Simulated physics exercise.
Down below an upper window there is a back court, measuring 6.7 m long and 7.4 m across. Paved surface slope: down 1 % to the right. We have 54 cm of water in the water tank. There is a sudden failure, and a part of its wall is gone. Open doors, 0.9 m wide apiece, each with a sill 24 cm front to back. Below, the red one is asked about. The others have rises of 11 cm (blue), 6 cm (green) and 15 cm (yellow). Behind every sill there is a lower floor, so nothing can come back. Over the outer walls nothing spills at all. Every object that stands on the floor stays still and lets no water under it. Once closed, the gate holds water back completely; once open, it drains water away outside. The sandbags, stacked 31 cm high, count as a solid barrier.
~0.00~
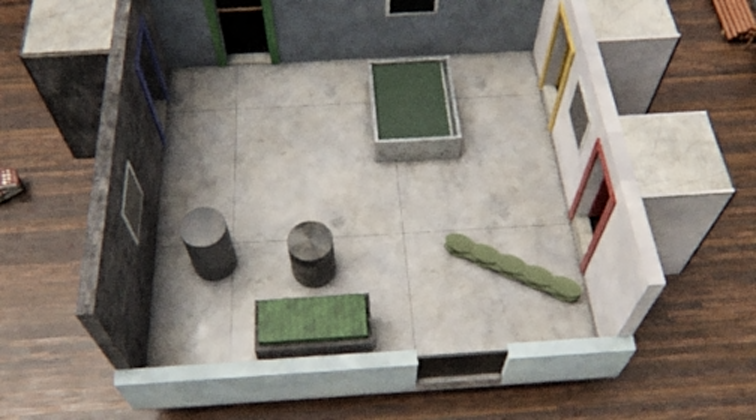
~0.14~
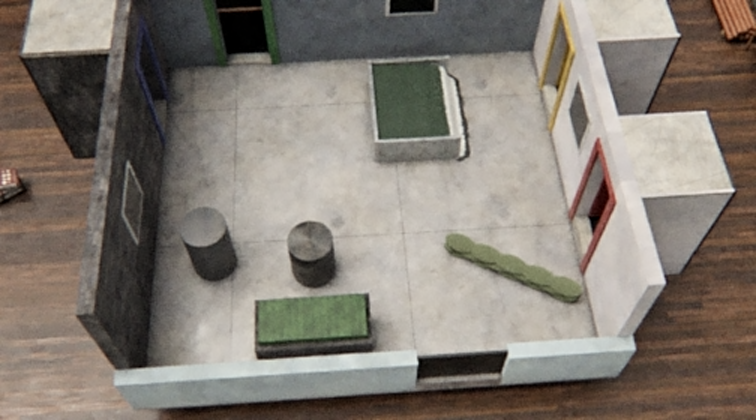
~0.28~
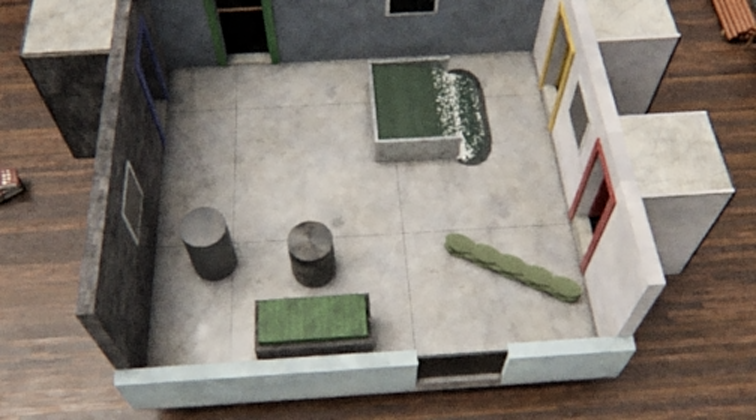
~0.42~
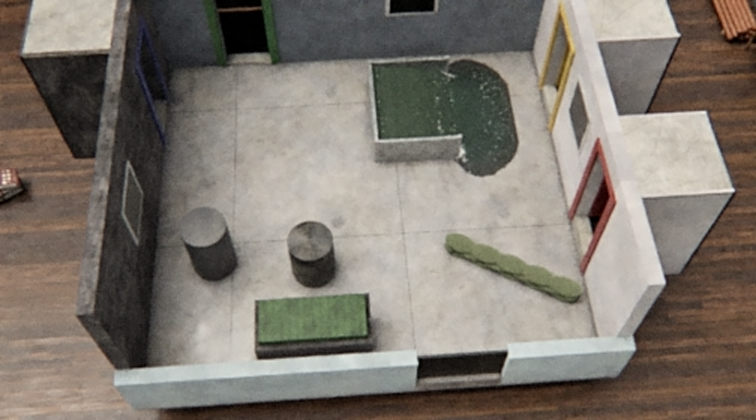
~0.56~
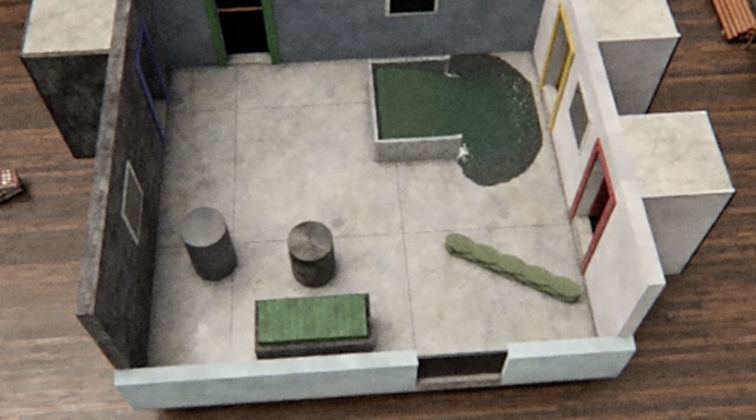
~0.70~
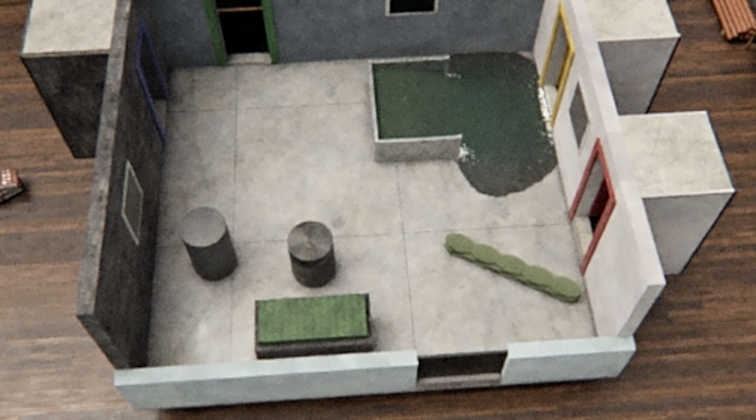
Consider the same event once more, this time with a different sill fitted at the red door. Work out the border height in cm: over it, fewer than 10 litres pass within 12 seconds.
Border at about 12 cm.
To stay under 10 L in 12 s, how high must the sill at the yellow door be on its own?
The yellow door needs around 31 cm.
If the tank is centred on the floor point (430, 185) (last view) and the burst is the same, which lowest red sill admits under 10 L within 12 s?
Roughly 21 cm is needed.
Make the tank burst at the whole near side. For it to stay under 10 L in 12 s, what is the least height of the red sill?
Then 18 cm.
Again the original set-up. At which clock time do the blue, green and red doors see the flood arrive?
Blue 6.5 s, green 4.5 s, red 1.6 s.
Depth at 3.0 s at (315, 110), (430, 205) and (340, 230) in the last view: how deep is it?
Going through the spots in order gives 0, 0 and 0 centimetres.
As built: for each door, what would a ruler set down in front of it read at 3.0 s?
Depths in cm - blue: 0, green: 0, yellow: 19, red: 7.
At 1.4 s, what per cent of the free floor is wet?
I'd say near 15 percent is wet.
After 1.4 s water covers 15 % of the floor, deepest (36 cm) near (546, 107); it has not reached the red door.
After 3.0 s water covers 25 % of the floor, deepest (24 cm) near (585, 278); 7 cm at the red door, 0 litres in over its 21 cm sill.
After 12.0 s water covers 75 % of the floor, deepest (8 cm) near (535, 100); 6 cm at the red door, 0 litres in over its 21 cm sill.
At the red door as built, the water arrived by 1.6 s and peaked near 15 cm at 5.0 s.
Run again over the same 12 s with other heights there, 20 litres in over 10.5 cm, 4 litres over 14 cm. The limit of 10 litres is kept from about 12 cm up.
